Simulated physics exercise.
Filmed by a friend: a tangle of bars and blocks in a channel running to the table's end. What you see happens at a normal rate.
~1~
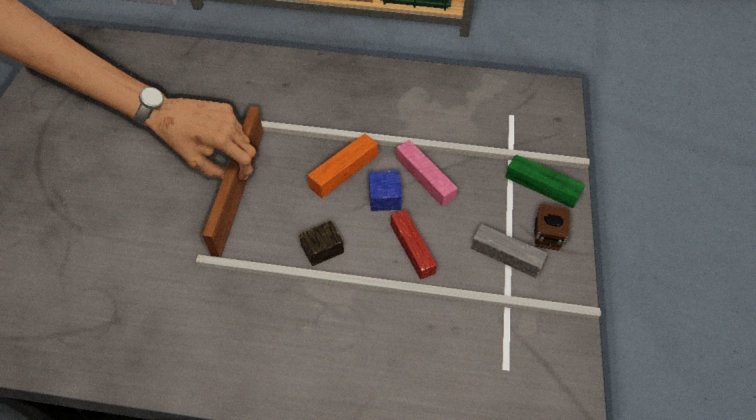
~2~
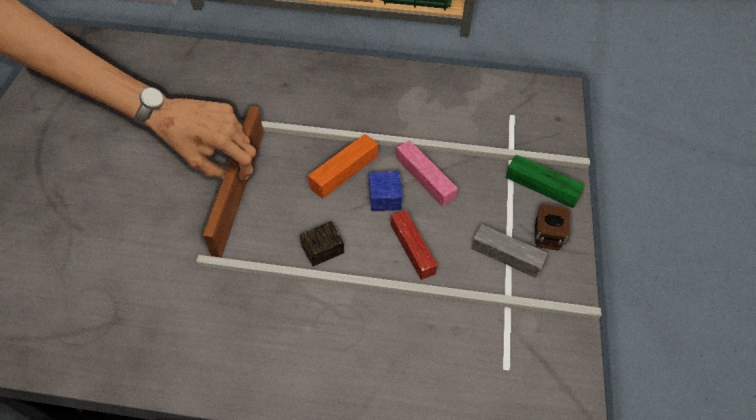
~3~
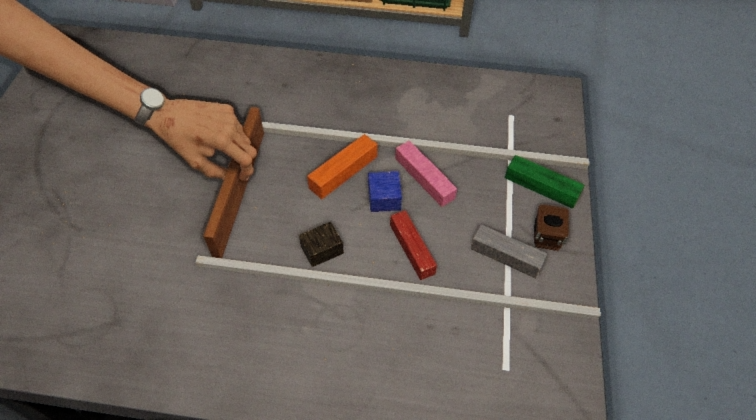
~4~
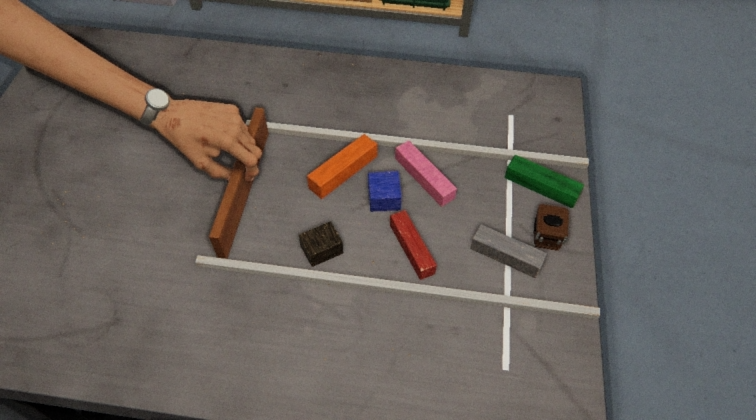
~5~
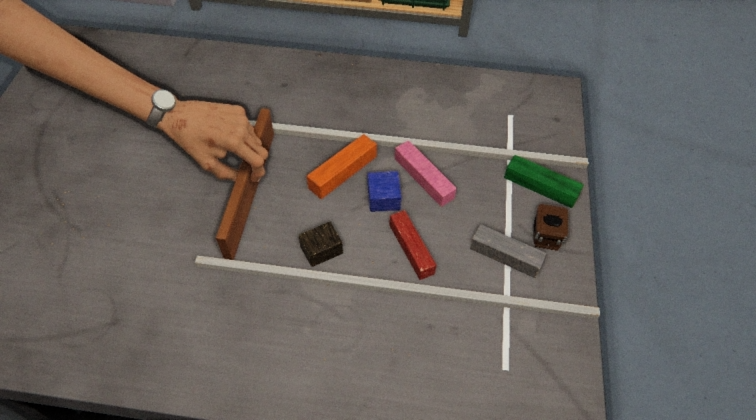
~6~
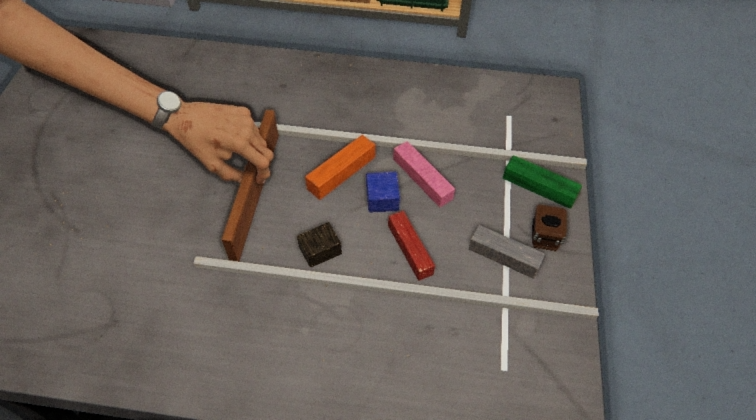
A hand slides a wooden board slightly right toward scattered colored blocks that stay still.
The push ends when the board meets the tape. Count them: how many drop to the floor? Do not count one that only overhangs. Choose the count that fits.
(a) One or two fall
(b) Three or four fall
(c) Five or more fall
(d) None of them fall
(d) None of them fall.
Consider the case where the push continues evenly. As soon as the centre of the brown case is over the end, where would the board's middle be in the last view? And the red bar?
Points: About (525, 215) and about (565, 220).
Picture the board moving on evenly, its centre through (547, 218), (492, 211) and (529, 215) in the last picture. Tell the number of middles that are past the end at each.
Going through the three positions, you'd get 4, 0 and 2.
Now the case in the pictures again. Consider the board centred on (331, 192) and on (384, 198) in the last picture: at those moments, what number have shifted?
By then 2, and 5.
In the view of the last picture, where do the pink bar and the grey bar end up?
The first comes to rest at (558, 190), and the second at (565, 261).
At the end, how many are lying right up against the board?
Looks like 3 of them, all told.
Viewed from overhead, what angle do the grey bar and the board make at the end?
About 40 degrees.
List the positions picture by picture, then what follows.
In the first picture, brown case (551, 227); green stick (544, 181); grey bar (508, 251); board (236, 179); tape (509, 225).
In the second picture, green stick (544, 181); orange bar (344, 166).
In the third picture, grey bar (508, 251); red bar (413, 245).
In the fourth picture, brown case (550, 228); blue block (384, 191).
In the fifth picture, green stick (543, 181); pink bar (424, 173).
In the sixth picture, brown case (548, 228); green stick (542, 182); grey bar (506, 251); board (253, 182); tape (507, 225).
Soon after, none off yet; brown case at rest near (548, 228); green stick at rest near (542, 182); grey bar at rest near (506, 251).
Then, none off yet; brown case moving near (552, 231); green stick moved a little near (555, 182); grey bar moved a little near (531, 254).
At rest, the number that fall off is zero.
